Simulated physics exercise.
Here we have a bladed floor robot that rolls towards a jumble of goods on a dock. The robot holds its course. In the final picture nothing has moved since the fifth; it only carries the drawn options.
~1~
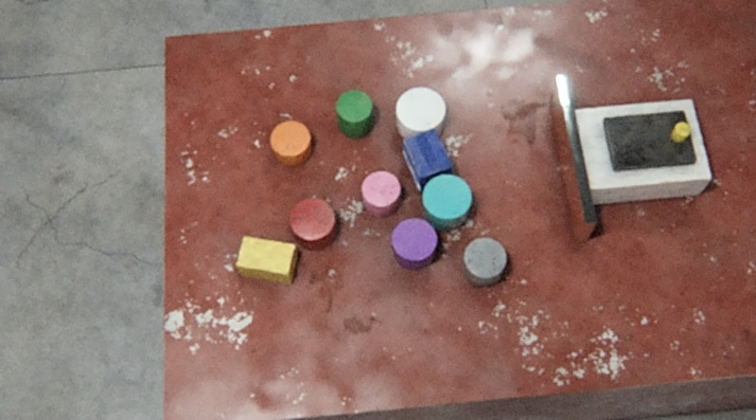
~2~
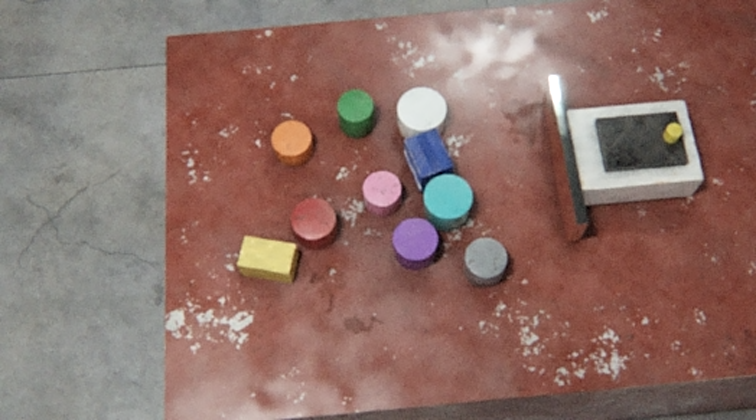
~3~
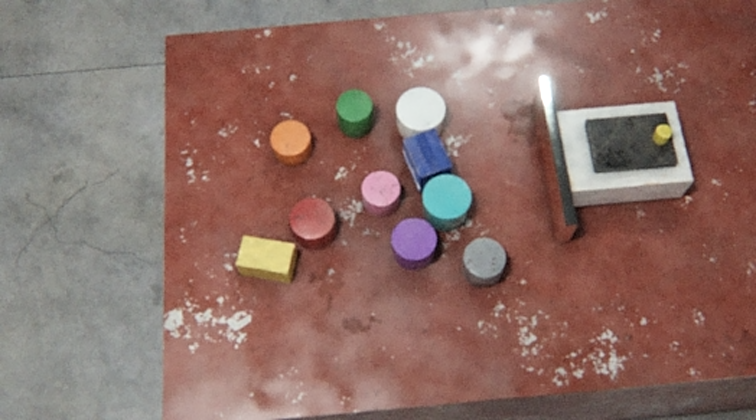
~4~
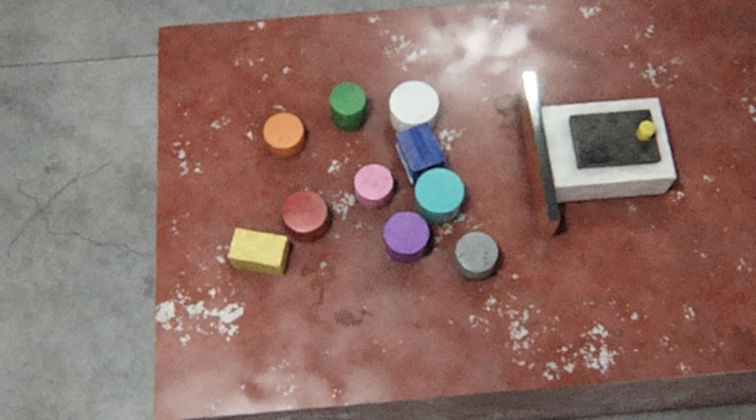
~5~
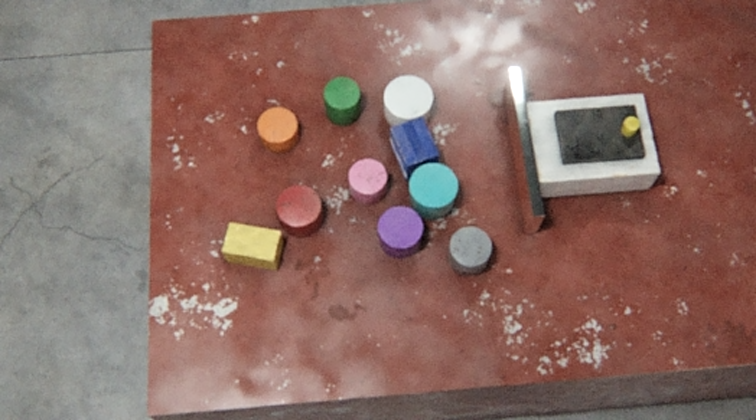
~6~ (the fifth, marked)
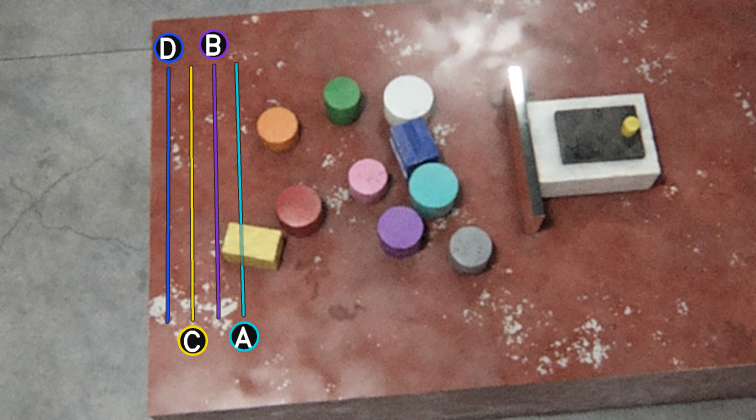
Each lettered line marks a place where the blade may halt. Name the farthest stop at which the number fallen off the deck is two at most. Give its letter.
It can go as far as B.
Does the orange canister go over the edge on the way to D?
Yes.
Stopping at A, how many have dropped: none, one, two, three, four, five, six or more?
The count is none.
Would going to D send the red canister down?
Yes.
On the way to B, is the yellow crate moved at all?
By then, yes.
On the marked copy, A at (240, 182); B at (216, 184); C at (192, 186); D at (168, 188).
With B. Early on, robot (482, 143); green canister (337, 102); white canister (378, 107).
Further on, robot (370, 152); yellow crate (234, 258); red canister (236, 222).
At the end, robot (281, 158); yellow crate (152, 285); red canister (153, 238); none fallen.
As for the rest, A is within the limit but short; C drops four; D drops eight.
